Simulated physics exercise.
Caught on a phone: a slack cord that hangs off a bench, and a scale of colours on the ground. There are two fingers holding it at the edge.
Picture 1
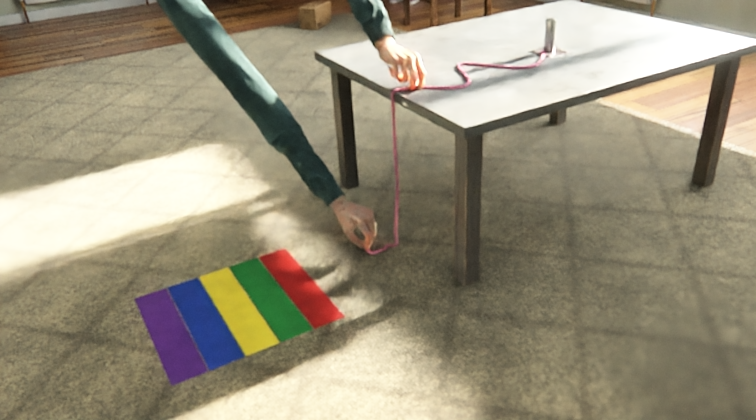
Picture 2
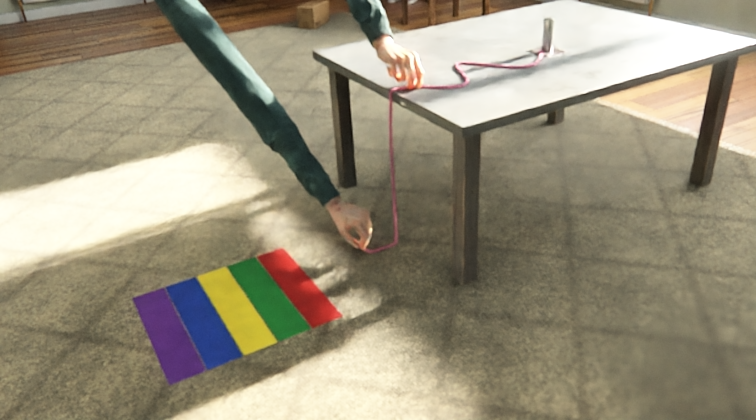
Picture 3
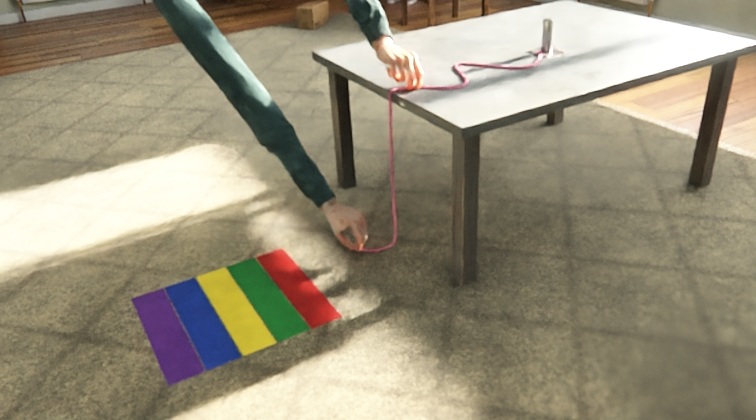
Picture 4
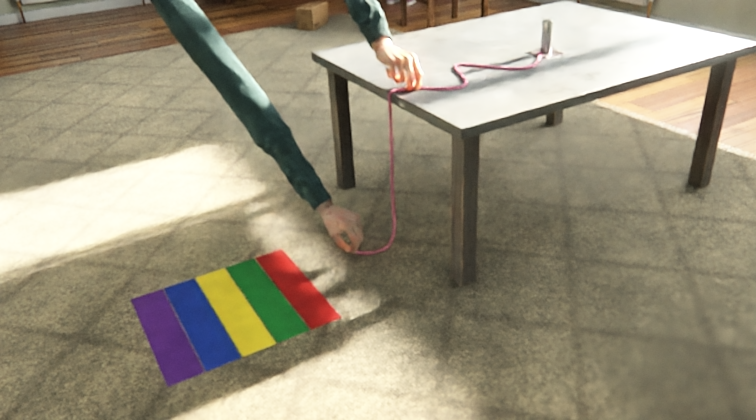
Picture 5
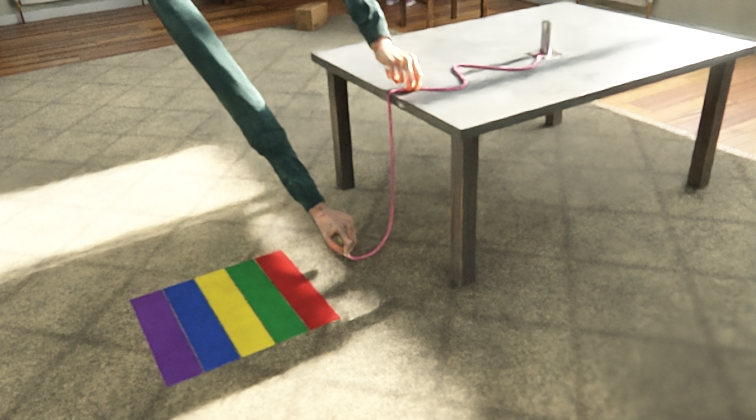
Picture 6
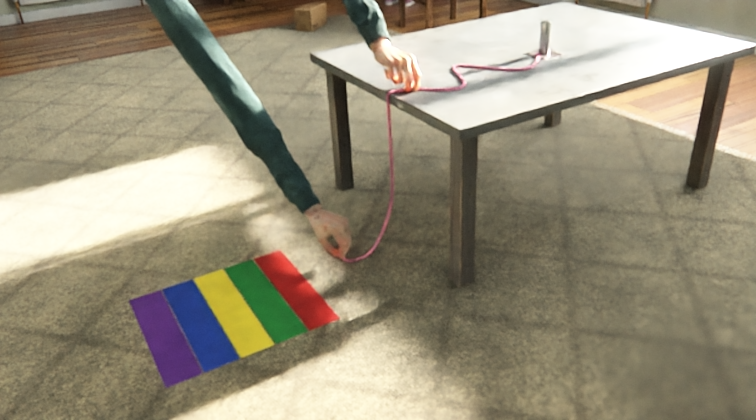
The footage shows one hand holding a pink cord at a table's edge while another hand, gripping its hanging end, moves slightly left and down toward the red stripe of a coloured mat on the floor, the cord curving more.
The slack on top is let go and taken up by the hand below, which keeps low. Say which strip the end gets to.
It gets to the purple strip.
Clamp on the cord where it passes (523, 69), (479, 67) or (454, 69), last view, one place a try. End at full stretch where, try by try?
Going try by try, I'd put it close to (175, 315), then (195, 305), and finally (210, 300).
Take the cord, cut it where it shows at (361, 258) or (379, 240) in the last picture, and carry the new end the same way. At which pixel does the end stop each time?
(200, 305) and (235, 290).
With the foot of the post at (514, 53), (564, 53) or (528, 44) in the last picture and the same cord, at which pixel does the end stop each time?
One per try, in order: (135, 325), (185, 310), (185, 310).
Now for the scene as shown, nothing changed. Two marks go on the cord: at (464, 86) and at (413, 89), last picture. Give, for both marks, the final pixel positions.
I'd say about (388, 97) for one and about (349, 137) for the other.
A little later, end near (230, 293); over yellow.
Next, end near (185, 309); over blue.
When it is tight, end near (158, 318); over purple. The purple one.
